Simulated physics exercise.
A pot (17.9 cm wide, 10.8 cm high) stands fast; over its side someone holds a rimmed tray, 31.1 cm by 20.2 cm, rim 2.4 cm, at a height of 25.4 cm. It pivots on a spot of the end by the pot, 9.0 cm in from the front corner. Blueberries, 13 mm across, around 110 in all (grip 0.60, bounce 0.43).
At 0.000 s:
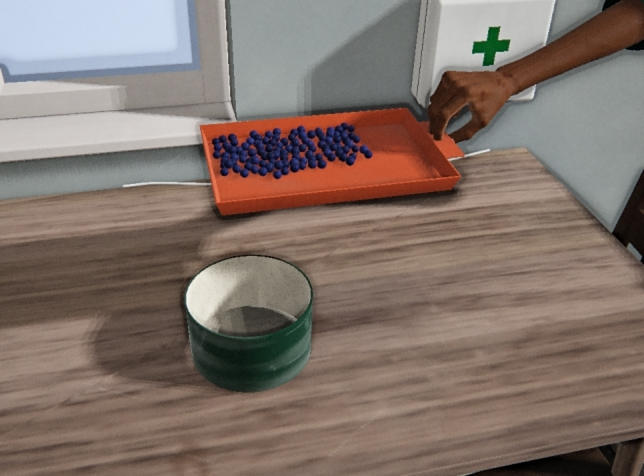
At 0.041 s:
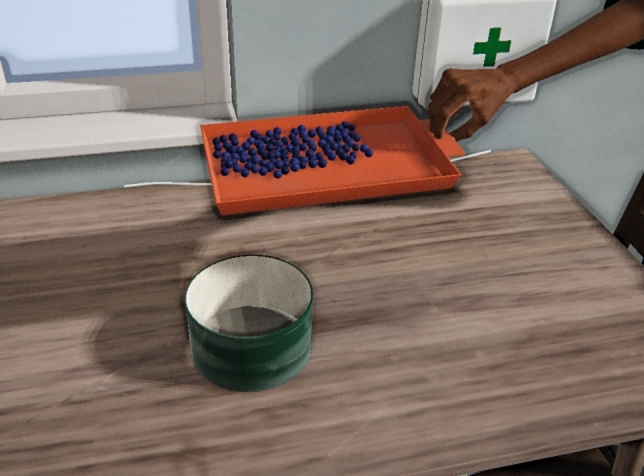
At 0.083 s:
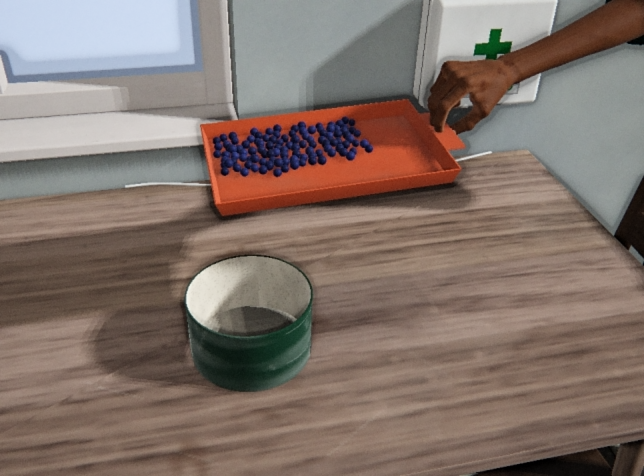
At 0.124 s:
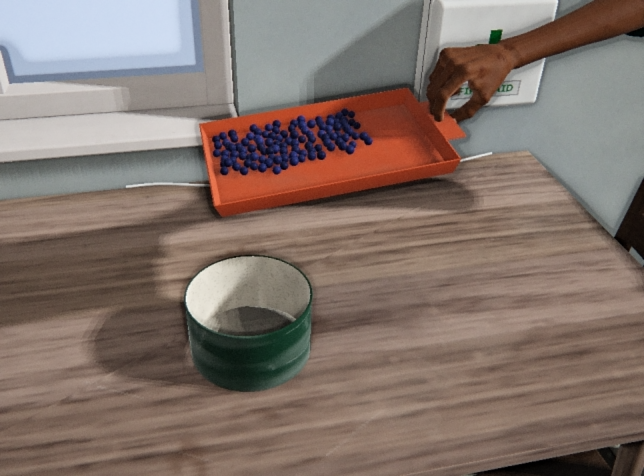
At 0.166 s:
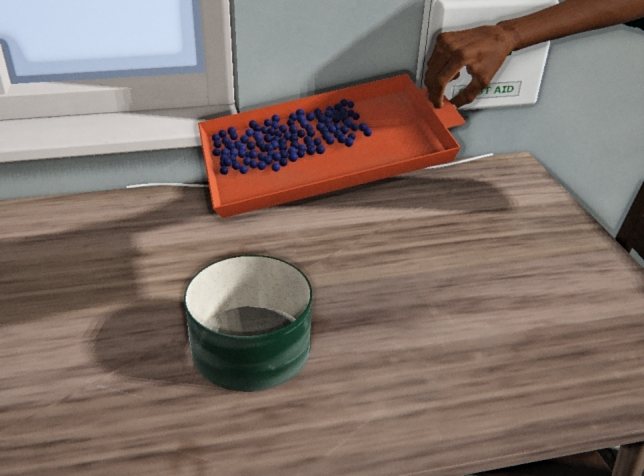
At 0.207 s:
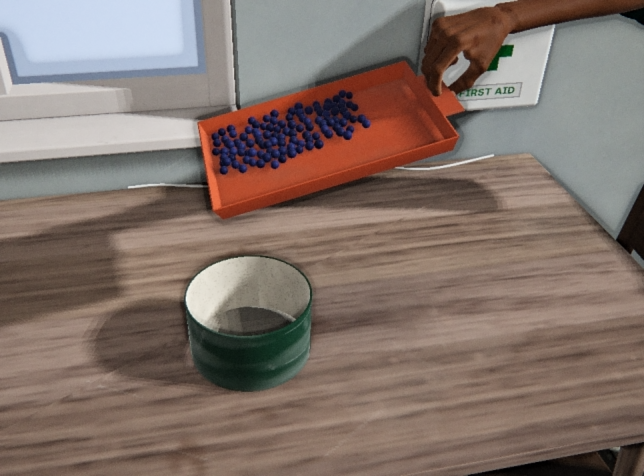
A dark-skinned hand at the upper right grips the tab of a shallow orange rimmed tray, holding it level at first, then raising its right end so the tray slants gently down to the left. Dark blue balls lie clustered in its left part, staying nearly in place, behind an unmoving green pot with a pale inside. The fixed, raised view shows a wooden tabletop beside a window and first-aid box.
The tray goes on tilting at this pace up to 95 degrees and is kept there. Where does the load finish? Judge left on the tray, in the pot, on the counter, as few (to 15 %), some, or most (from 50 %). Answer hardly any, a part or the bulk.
Left on the tray: Hardly any; in the pot: The bulk; on the counter: A part.
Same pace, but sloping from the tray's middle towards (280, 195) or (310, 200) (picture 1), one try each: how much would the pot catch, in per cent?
Some 95 and 95 per cent.
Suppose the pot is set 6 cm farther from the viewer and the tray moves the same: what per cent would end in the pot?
It would be near 30 per cent.
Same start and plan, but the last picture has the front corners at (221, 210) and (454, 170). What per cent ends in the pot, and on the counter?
Pot 100, counter 0.
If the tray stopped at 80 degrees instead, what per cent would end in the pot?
In that case some 65 per cent.
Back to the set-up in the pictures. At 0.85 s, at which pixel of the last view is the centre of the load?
Near (211, 180).
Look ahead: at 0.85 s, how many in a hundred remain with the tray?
Roughly 85 per cent.
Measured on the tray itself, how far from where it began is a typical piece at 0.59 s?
About 8 cm.
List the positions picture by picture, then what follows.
The first frame shows tray tilt 0 degrees, front corners at (221, 199) and (453, 174); middle of the pieces at (289, 149); pot at (249, 293).
The second frame shows tray tilt 1 degrees, front corners at (221, 199) and (454, 172); middle of the pieces at (289, 148).
The third frame shows tray tilt 3 degrees, front corners at (221, 200) and (454, 167); middle of the pieces at (289, 145).
The fourth frame shows tray tilt 6 degrees, front corners at (220, 201) and (454, 157), lowest corner left front; middle of the pieces at (288, 141).
The fifth frame shows tray tilt 11 degrees, front corners at (219, 203) and (453, 146), lowest corner left front; middle of the pieces at (288, 136).
The sixth frame shows tray tilt 15 degrees, front corners at (218, 205) and (451, 135), lowest corner left front; middle of the pieces at (286, 132); pot at (249, 293). Its pace works out near 100 degrees a second.
After 0.59 s, tilt 53 degrees; the tray holds 100 %, the pot 0 %.
Then, at 0.85 s, tilt 79 degrees; the tray holds 85 %, the pot 0 %.
Then, at 1.21 s, tilt 95 degrees; the tray holds 5 %, the pot 45 %.
By 2.0 s all is still; tray 0 %, pot 60 %, counter 40 %.
